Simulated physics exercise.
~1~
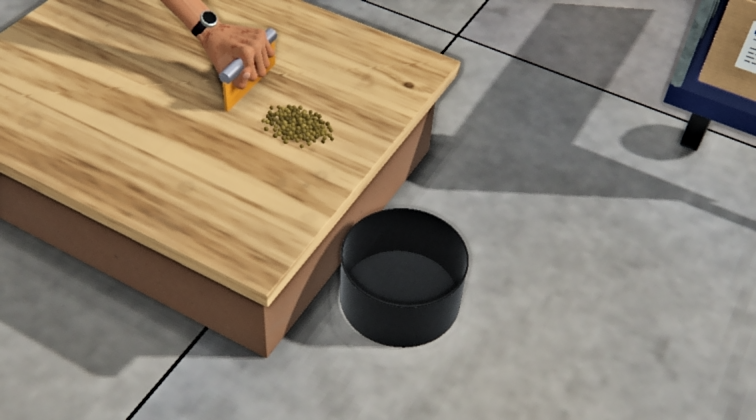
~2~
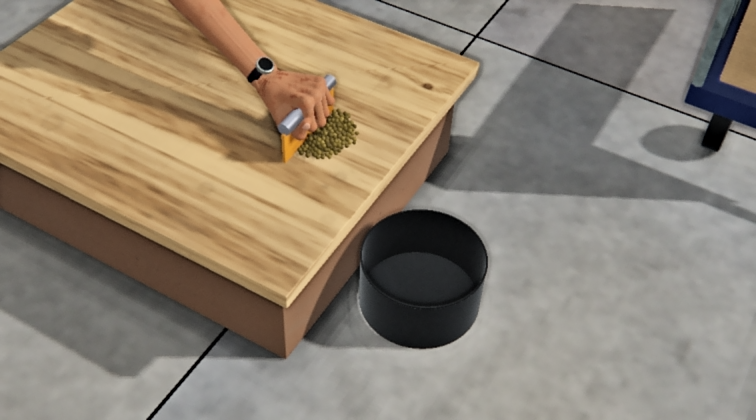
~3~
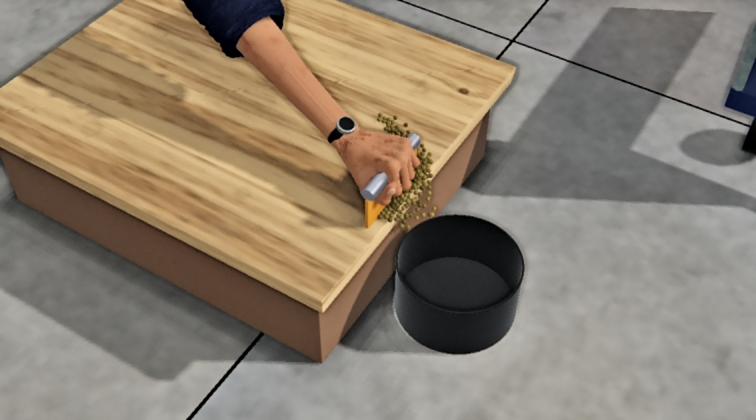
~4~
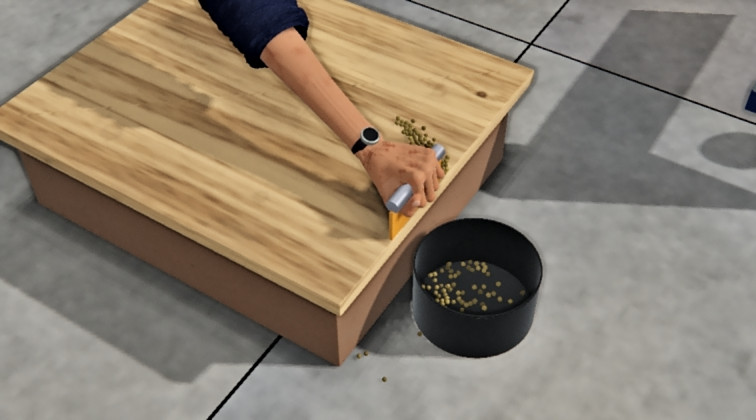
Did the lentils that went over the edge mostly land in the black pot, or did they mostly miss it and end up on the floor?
They mostly landed in the black pot. Only a few missed it and ended up on the floor.
